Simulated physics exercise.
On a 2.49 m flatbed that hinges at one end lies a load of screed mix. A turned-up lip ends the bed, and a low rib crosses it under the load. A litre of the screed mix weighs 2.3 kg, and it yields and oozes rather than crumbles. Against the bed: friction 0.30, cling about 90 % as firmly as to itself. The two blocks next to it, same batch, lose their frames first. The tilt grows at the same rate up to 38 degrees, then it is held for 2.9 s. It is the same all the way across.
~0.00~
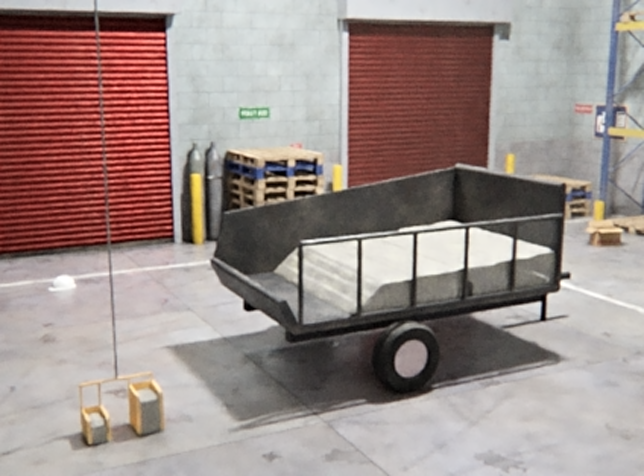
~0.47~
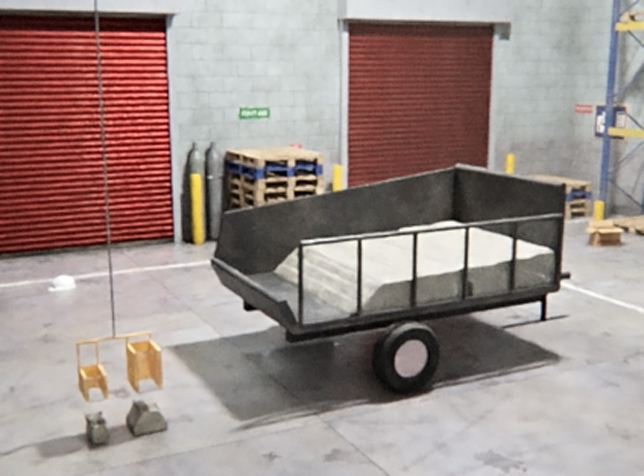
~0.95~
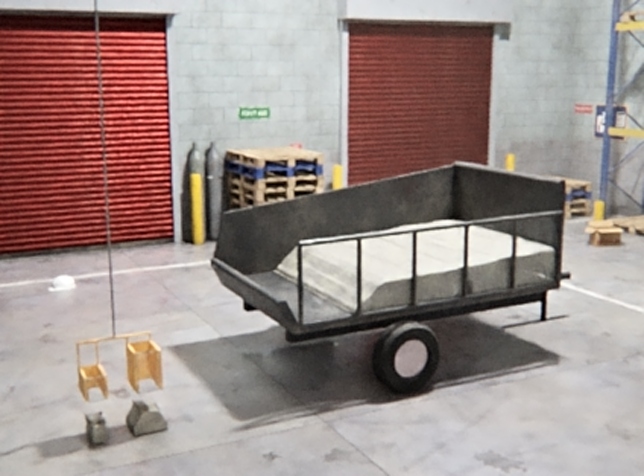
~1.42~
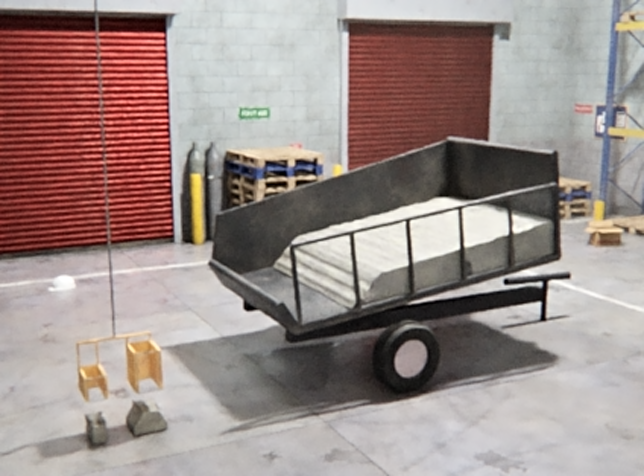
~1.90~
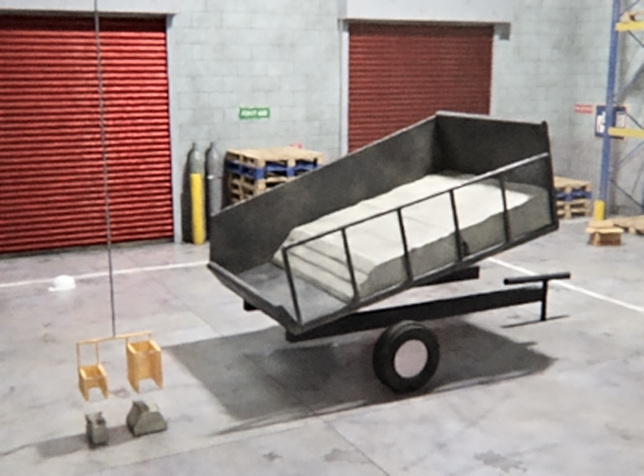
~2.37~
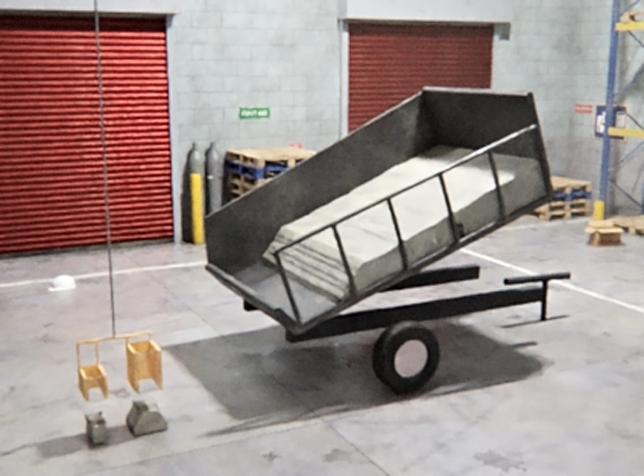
A dark trailer bed carrying a pale grey slab-like load stood level while two yellow holders rose off two small grey blocks, which slumped; then the bed's right end tilted steadily upward.
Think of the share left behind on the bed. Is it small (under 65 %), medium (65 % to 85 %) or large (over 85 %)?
It comes out small: Under 65 %.
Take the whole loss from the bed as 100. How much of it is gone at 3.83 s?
Some 10 per cent.
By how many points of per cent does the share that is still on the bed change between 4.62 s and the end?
Near 18 %.
After 3.04 s, the tilt is 28 degrees and 100 % is on the bed.
After 3.83 s, the tilt is 38 degrees and 95 % is on the bed.
After 4.62 s, the tilt is 38 degrees and 71 % is on the bed.
After 5.42 s, the tilt is 38 degrees and 53 % is on the bed.
After 6.89 s, at the end, the tilt is 38 degrees and 52 % is on the bed.
